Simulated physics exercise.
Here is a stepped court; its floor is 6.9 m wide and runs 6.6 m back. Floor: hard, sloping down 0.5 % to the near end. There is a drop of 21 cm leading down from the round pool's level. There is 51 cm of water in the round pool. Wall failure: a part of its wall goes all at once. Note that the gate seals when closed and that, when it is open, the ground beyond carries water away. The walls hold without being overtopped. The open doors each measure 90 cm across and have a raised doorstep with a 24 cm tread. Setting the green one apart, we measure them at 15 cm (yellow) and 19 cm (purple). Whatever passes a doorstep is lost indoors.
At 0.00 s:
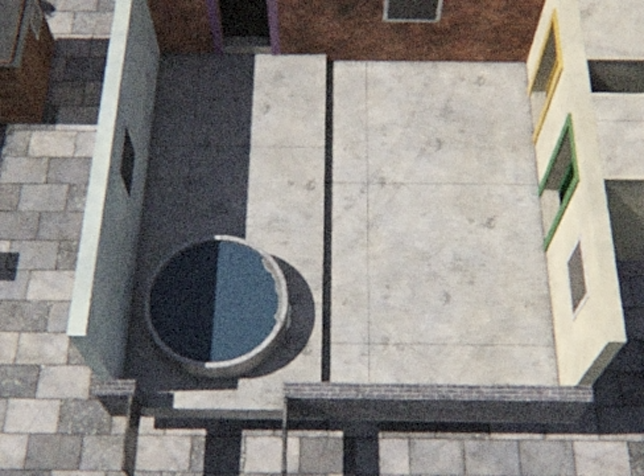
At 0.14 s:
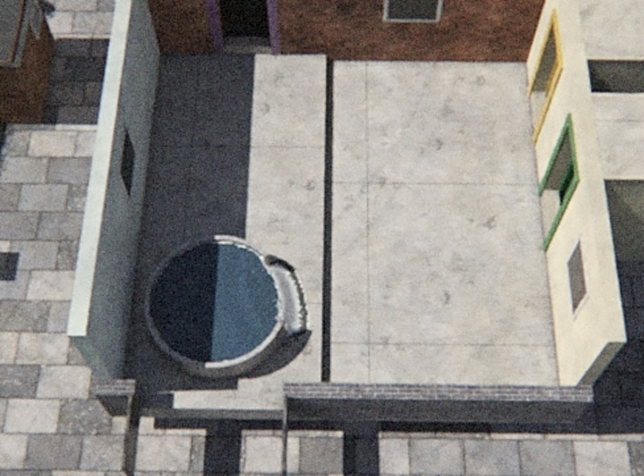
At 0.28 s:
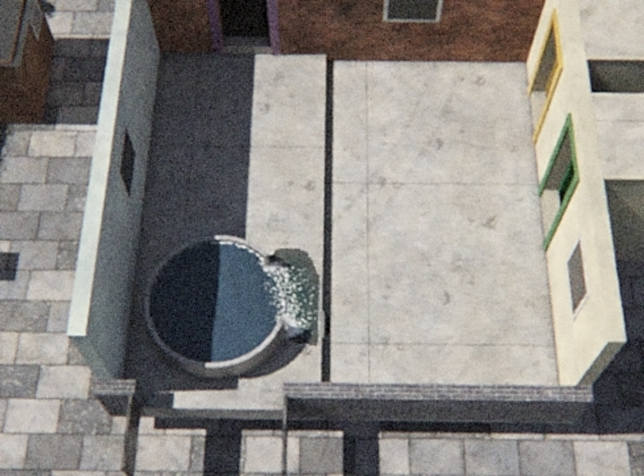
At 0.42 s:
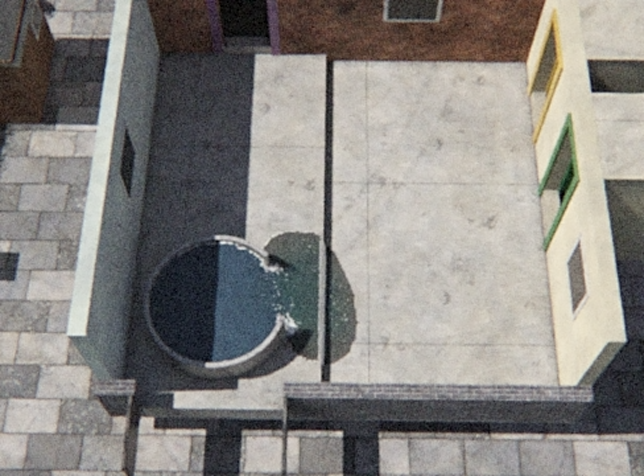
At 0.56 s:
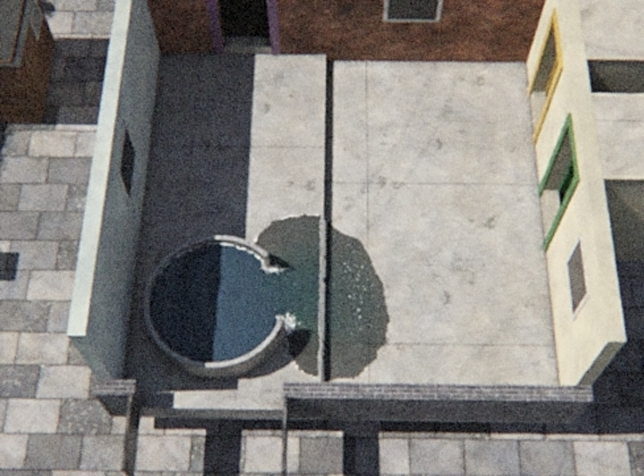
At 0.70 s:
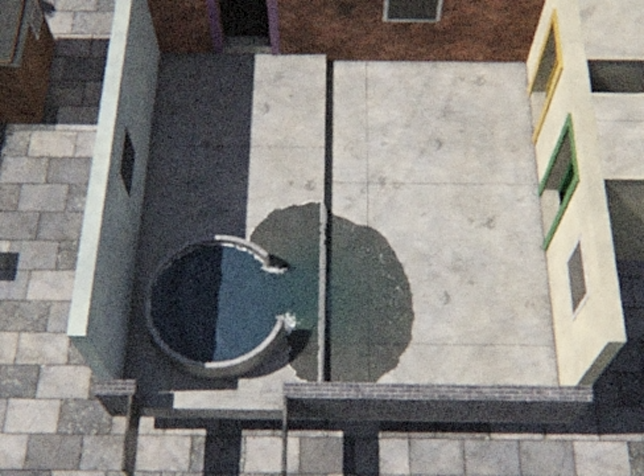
A pale concrete court, seen from high above by a camera that stays still, lies between two light side walls and a brick wall at the back. A round pool of dark blue water stands at lower left, and yellow-framed and green-framed openings line the right wall. The pool's right rim breaks outward, and water pours through the gap, spreading rightward across the floor in a widening dark green puddle.
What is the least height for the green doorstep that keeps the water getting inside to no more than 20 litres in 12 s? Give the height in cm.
10.5 cm.
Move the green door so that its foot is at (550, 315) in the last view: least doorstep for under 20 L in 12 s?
Around 12.0 cm would do it.
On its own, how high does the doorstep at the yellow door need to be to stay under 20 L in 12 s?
For yellow: Close to 5.5 cm.
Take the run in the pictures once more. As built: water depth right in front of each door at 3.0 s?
Green 15, yellow 6, purple 0 cm.
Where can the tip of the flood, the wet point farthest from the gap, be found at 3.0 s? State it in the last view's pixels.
At about (529, 107).
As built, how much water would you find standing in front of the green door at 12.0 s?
A ruler would read roughly 7.0 cm.
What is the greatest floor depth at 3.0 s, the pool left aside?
Max depth: Near 23 cm.
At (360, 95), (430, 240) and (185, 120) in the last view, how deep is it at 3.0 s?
0, 3 and 0 cm, respectively.
After 1.4 s water covers 30 % of the floor, deepest (22 cm) near (288, 288); it has not reached the green door.
After 3.0 s water covers 50 % of the floor, deepest (23 cm) near (560, 402); 15 cm at the green door, 0 litres in over its 27 cm doorstep.
After 12.0 s water covers 60 % of the floor, deepest (10 cm) near (332, 226); 7 cm at the green door, 0 litres in over its 27 cm doorstep.
At the green door as built, the water arrived by 2.1 s and peaked near 16 cm at 2.8 s.
With a doorstep of 9.5 cm, 26 litres would have come in within the 12 s; with 12.5 cm, 8 litres. So under 20 litres takes about 10.5 cm.
